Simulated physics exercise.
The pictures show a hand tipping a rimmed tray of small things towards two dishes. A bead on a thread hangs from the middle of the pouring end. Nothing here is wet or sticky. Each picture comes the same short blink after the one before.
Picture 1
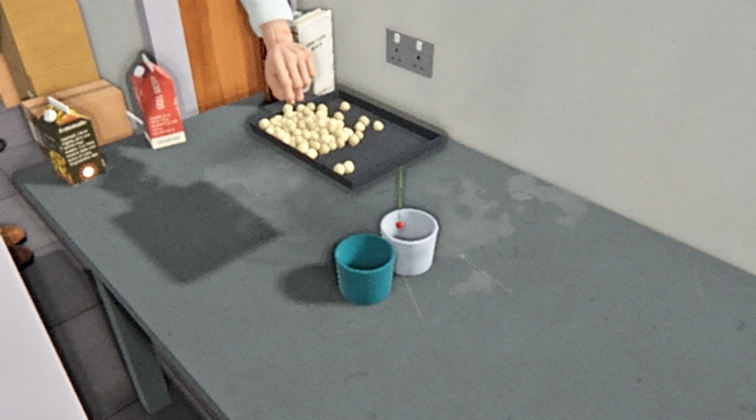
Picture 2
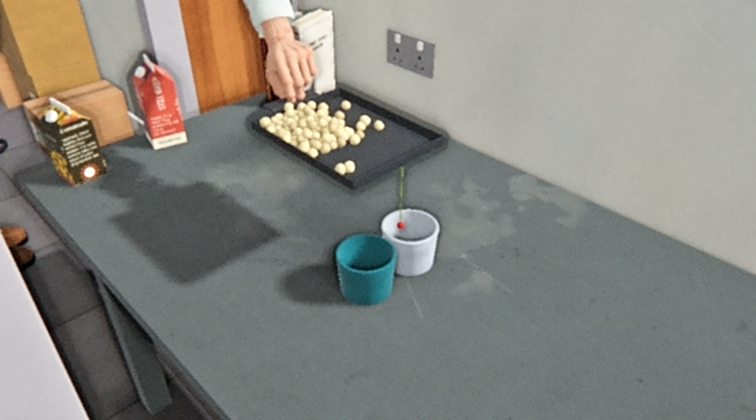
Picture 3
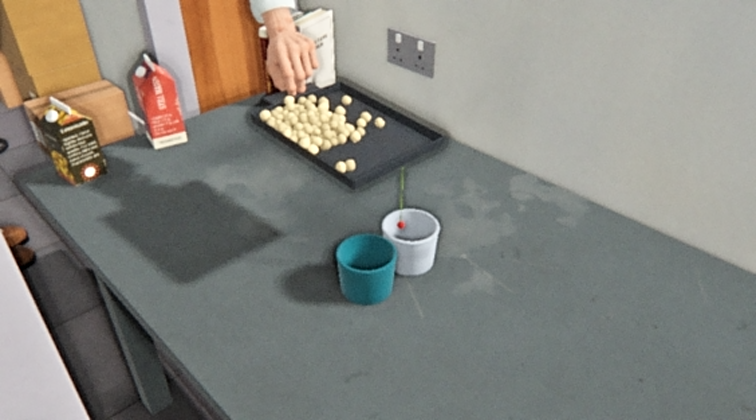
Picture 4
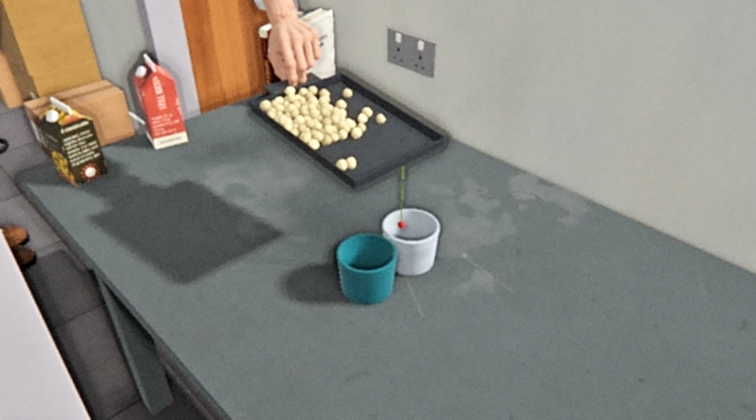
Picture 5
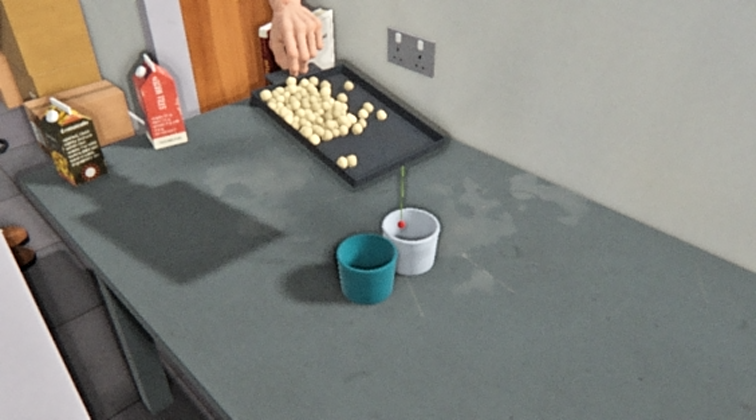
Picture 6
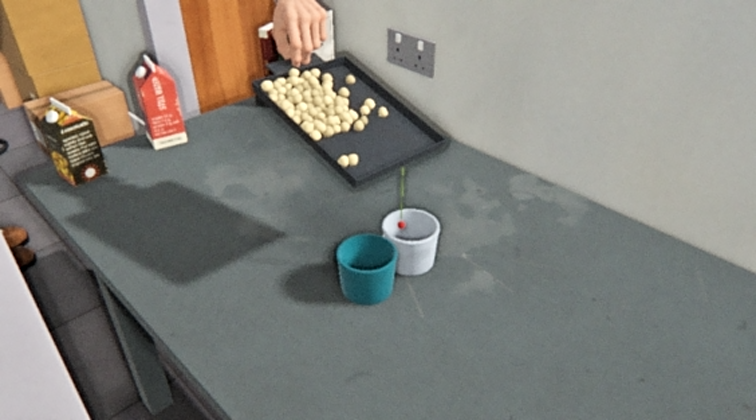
A hand slowly raised the far end of a dark tray of macadamia nuts on a grey worktop, tilting it slightly towards a teal dish and a white one, while the dishes stayed still.
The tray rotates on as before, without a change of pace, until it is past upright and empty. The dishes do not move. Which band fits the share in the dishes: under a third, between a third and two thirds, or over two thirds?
They take under a third between them.
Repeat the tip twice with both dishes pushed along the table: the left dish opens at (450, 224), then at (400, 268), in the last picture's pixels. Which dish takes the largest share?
First left, then the dish on the right.
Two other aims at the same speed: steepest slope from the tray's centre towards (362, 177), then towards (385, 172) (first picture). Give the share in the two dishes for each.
In turn 30 and 10 in a hundred.
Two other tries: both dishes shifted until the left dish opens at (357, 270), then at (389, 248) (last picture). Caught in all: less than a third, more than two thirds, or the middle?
One: Under a third. Two: Below one third.
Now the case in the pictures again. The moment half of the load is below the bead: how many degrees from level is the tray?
Roughly 115°.
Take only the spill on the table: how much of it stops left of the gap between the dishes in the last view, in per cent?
It comes to 0 per cent or so.
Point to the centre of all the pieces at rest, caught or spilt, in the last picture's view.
Roughly at (461, 288).
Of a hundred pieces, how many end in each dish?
For the left dish some 0 %, for the right dish some 0 %.
Just after the last frame, tray tipped steeply; the larger part on the tray; about a tenth outside both; about a tenth in the air.
A moment on, tray tipped past a quarter turn; the larger part on the tray; roughly a quarter outside both.
Further on, tray tipped past a quarter turn; about a tenth in the right dish; almost all outside both.
When it is over, tray tipped past a quarter turn; not one in the left dish; about a tenth in the right dish; almost all outside both.
